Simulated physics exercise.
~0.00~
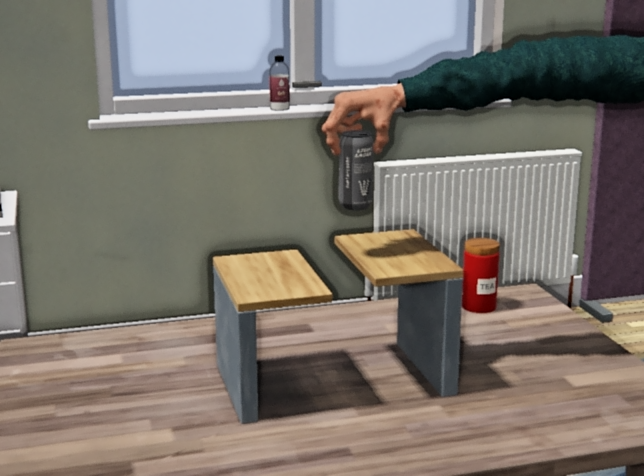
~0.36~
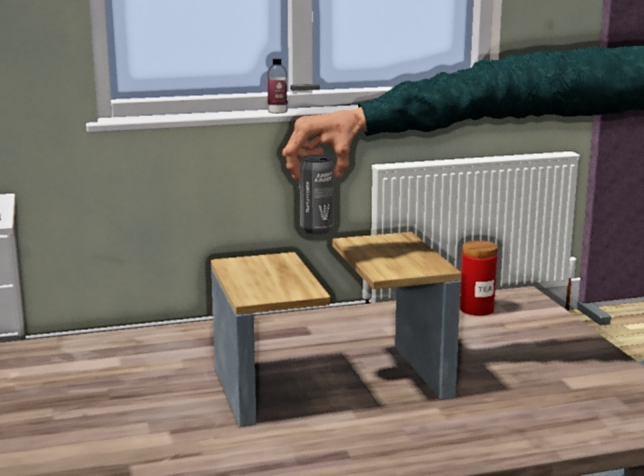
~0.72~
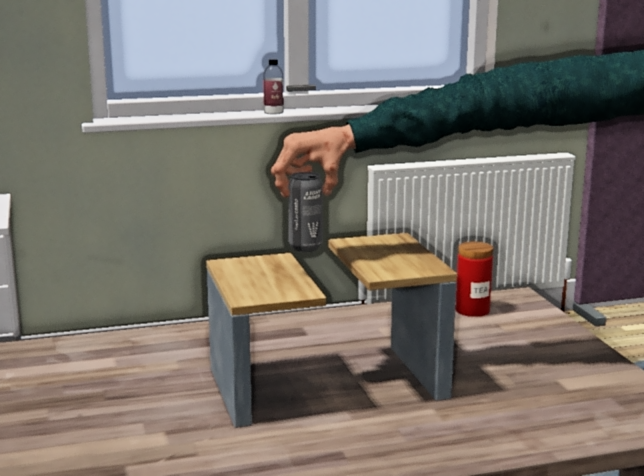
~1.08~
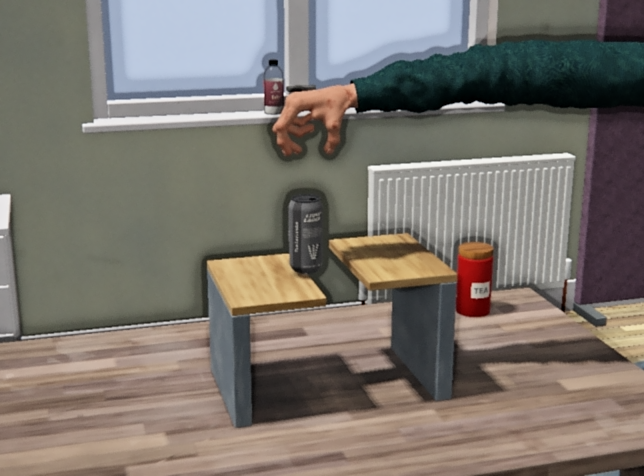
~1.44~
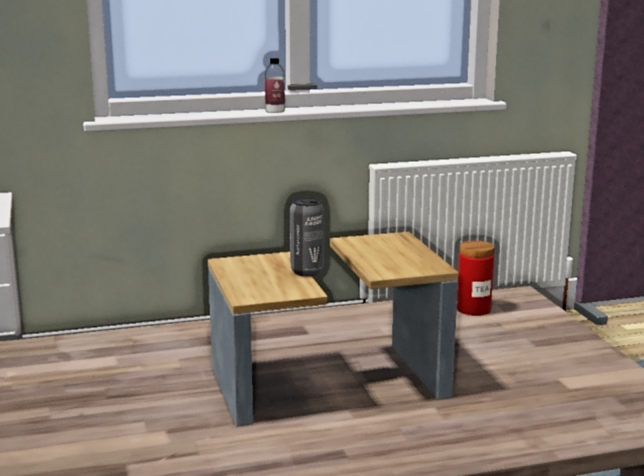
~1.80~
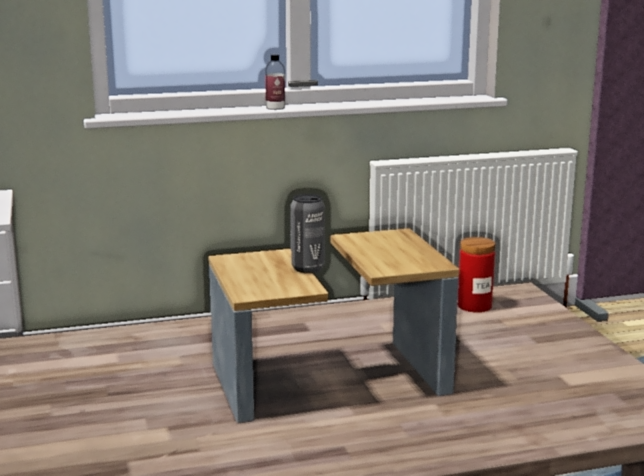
A dark grey can hangs upright from the fingers of a hand in a green sleeve, above two wood-topped supports set slightly apart on a wooden surface. The hand carries it left and down toward the gap between them, then lowers it a little further. The fingers open and the arm draws back to the right, leaving the can standing at the gap. Once the arm is out of view, the can stays upright and does not drop through. It ends resting on top, while the red jar to the right remains where it was.
